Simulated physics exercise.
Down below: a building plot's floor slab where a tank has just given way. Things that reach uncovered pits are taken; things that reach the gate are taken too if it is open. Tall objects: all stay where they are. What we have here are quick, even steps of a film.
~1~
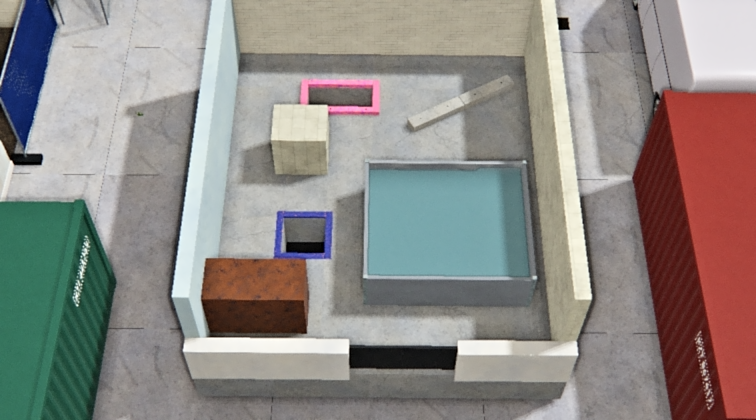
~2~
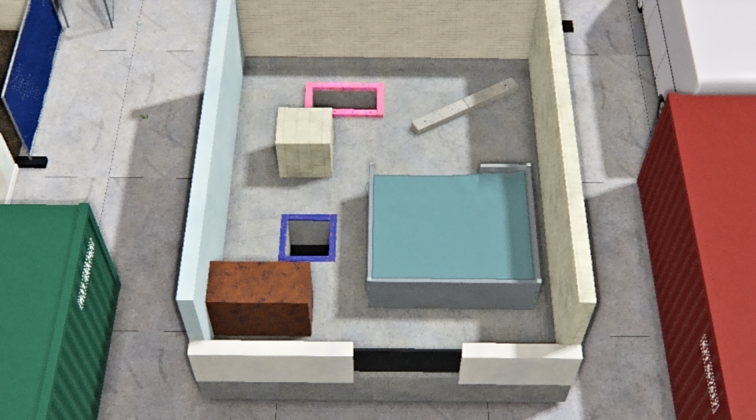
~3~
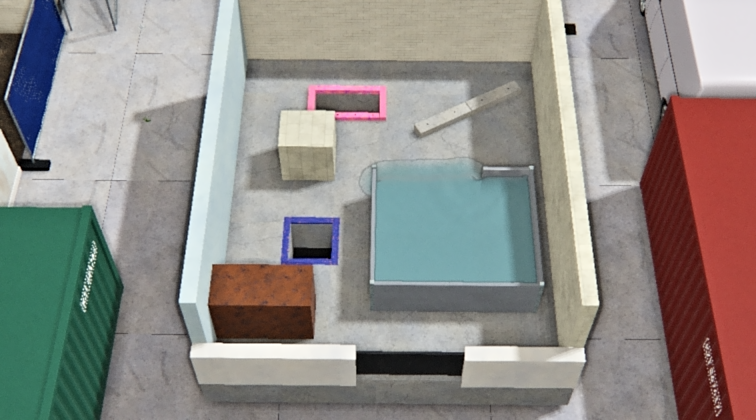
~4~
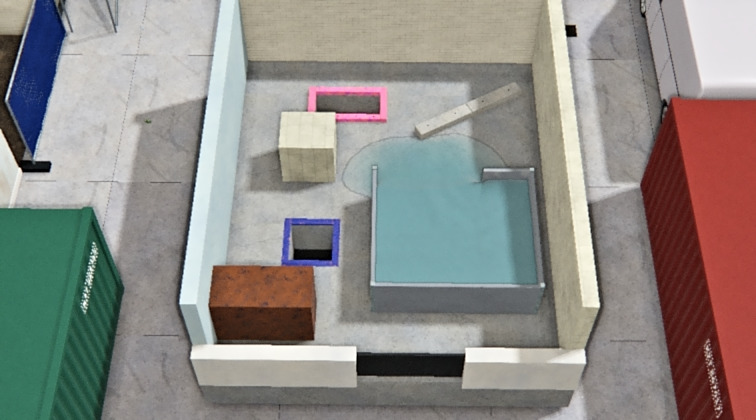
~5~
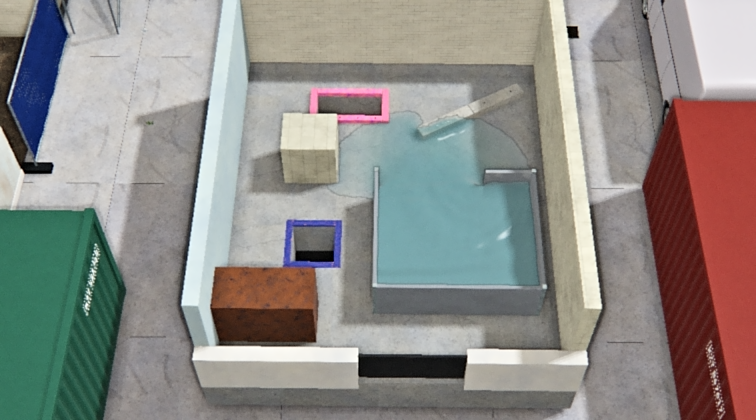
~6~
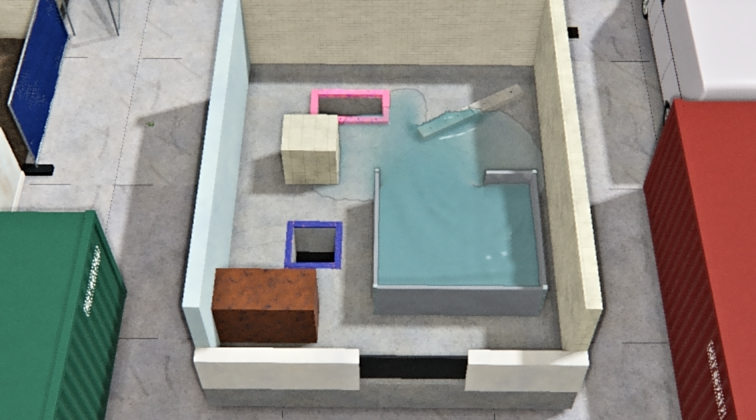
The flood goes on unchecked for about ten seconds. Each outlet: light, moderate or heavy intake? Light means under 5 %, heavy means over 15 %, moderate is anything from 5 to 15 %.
Intake - gate: Light, pink pit: Heavy, blue pit: Moderate.
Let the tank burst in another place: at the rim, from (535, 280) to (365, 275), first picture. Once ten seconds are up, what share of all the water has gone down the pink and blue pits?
The pink pit takes 2 per cent and the blue pit 14 per cent.
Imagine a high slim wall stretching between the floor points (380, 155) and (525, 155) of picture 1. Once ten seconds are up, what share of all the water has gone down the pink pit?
Per cent: Pink 15.
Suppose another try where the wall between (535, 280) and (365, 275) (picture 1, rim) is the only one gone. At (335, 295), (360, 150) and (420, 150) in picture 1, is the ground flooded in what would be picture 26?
Taking them in order, I'd say swamped, swamped and not reached.
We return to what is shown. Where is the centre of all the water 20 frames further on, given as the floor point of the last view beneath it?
I'd put it at around (435, 171).
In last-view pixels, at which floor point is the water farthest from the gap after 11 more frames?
I'd put it around (251, 69).
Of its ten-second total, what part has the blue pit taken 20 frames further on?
About 0 %.
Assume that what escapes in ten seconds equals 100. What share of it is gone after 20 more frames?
It should be close to 45 percent by then.
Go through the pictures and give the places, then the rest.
Still water in the open tank at (447, 220), in the first picture.
The front is at a hidden place, out from the gap on the open tank's far side, in the second picture.
Water pours out on the open tank's far side and has run to (364, 179), in the third picture.
The front is at (492, 153), out from the gap on the open tank's far side, in the fourth picture.
The front is at (479, 122), out from the gap on the open tank's far side, in the fifth picture.
Water pours out on the open tank's far side and has run to (397, 93), in the sixth picture.
A moment on, water covers 40 % of the floor; the gate 0 %, the pink pit 3 %, the blue pit 0 %.
Next, water covers 50 % of the floor; the gate 0 %, the pink pit 9 %, the blue pit 0 %.
Then, water covers 60 % of the floor; the gate 0 %, the pink pit 15 %, the blue pit 0 %.
Later, water covers 90 % of the floor; the gate 0 %, the pink pit 20 %, the blue pit 1 %.
In the end, water covers 95 % of the floor; the gate 0 %, the pink pit 26 %, the blue pit 8 %.
